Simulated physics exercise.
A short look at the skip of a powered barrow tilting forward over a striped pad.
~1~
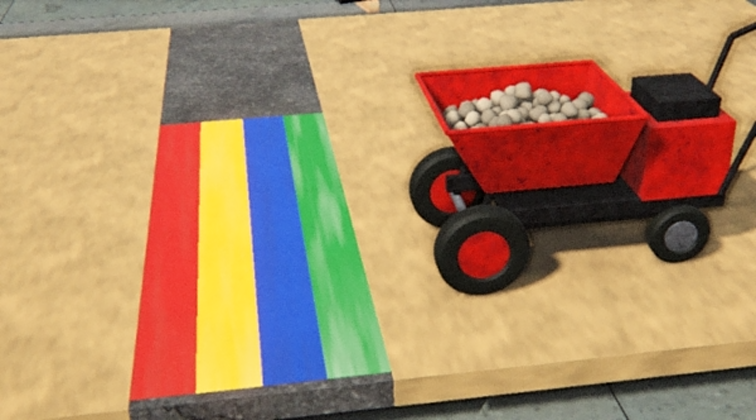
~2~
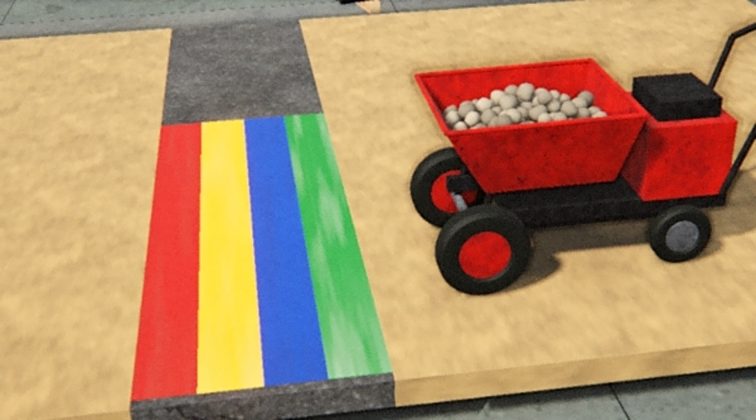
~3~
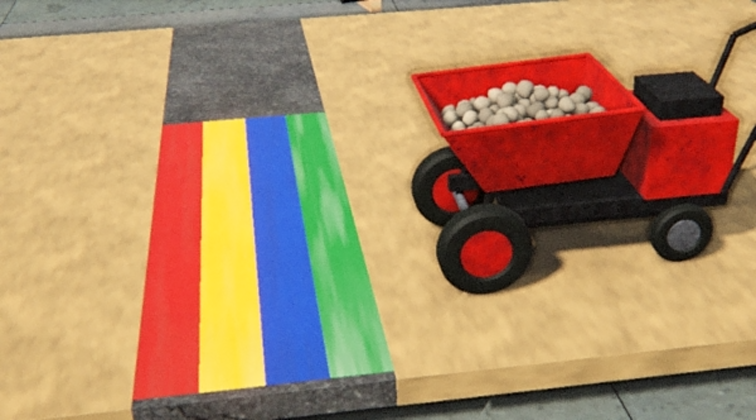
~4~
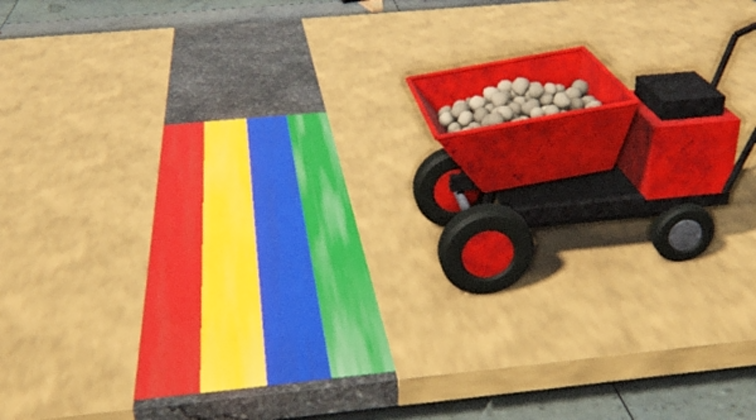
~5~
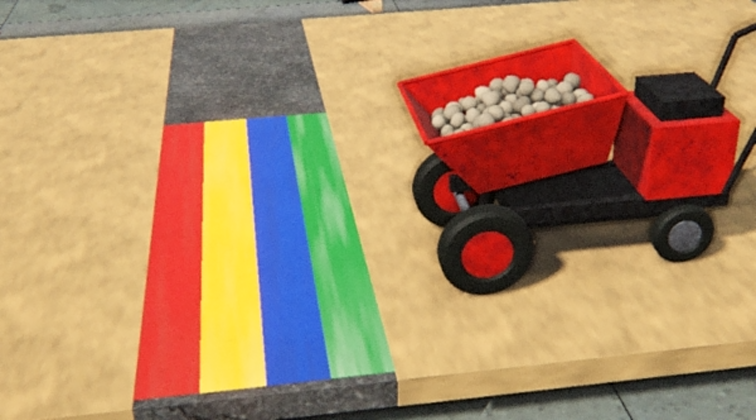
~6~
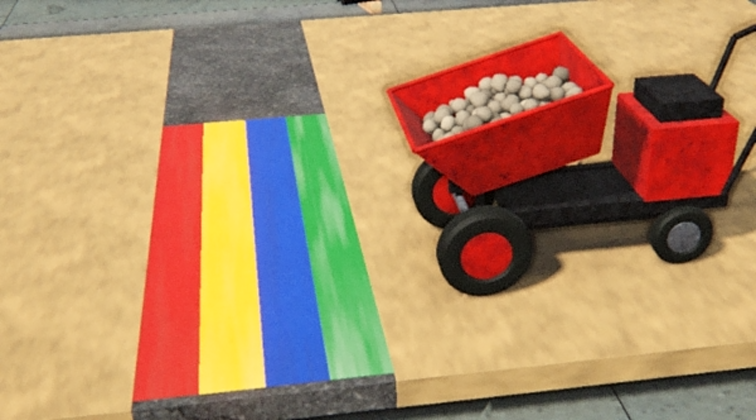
The clip shows a red wheeled barrow, its skip loaded with rounded pebbles, beside a pad striped red, yellow, blue and green; the skip starts level, then gradually tilts forward to the left while the wheels stay in place.
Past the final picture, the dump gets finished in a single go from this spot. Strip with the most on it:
Blue strip.
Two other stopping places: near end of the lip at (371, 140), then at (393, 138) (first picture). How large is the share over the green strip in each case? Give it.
The first spot gives roughly 0 %; the second gives roughly 0 %.
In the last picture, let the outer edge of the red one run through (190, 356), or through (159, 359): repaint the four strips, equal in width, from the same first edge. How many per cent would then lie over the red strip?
10 and 10 percent, roughly.
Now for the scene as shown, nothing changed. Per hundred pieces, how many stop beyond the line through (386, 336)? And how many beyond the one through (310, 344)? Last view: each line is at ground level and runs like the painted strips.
90 % and 60 %.
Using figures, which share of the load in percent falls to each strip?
The green strip carries 20 per cent, the blue strip 35 per cent, the yellow strip 20 per cent and the red strip 10 per cent.
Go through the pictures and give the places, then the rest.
In the first picture, lip of the skip at (448, 133), level; top of the load at (522, 114), river pebbles; green strip at (351, 333); blue strip at (290, 340); yellow strip at (228, 346); red strip at (166, 353).
In the second picture, lip of the skip at (447, 134), level; top of the load at (522, 114).
In the third picture, lip of the skip at (443, 135), tipped barely; top of the load at (536, 110).
In the fourth picture, lip of the skip at (437, 138), tipped a little; top of the load at (531, 107).
In the fifth picture, lip of the skip at (427, 143), tipped a little; top of the load at (538, 97).
In the sixth picture, lip of the skip at (415, 151), tipped clearly; top of the load at (526, 94); green strip at (354, 334); blue strip at (293, 341); yellow strip at (231, 347); red strip at (169, 354).
Soon after the last picture, skip tipped steeply; all in the skip.
A little later, skip tipped right over; most in the skip; a small part over the green strip; a small part over the blue strip.
Later still, skip tipped right over; about a quarter in the skip; about a quarter over the green strip; about a third over the blue strip; about a quarter over the yellow strip; a small part over the red strip; a stray few off the paint.
At rest, skip tipped right over; a small part in the skip; about a quarter over the green strip; about a third over the blue strip; about a quarter over the yellow strip; a small part over the red strip; a small part off the paint.
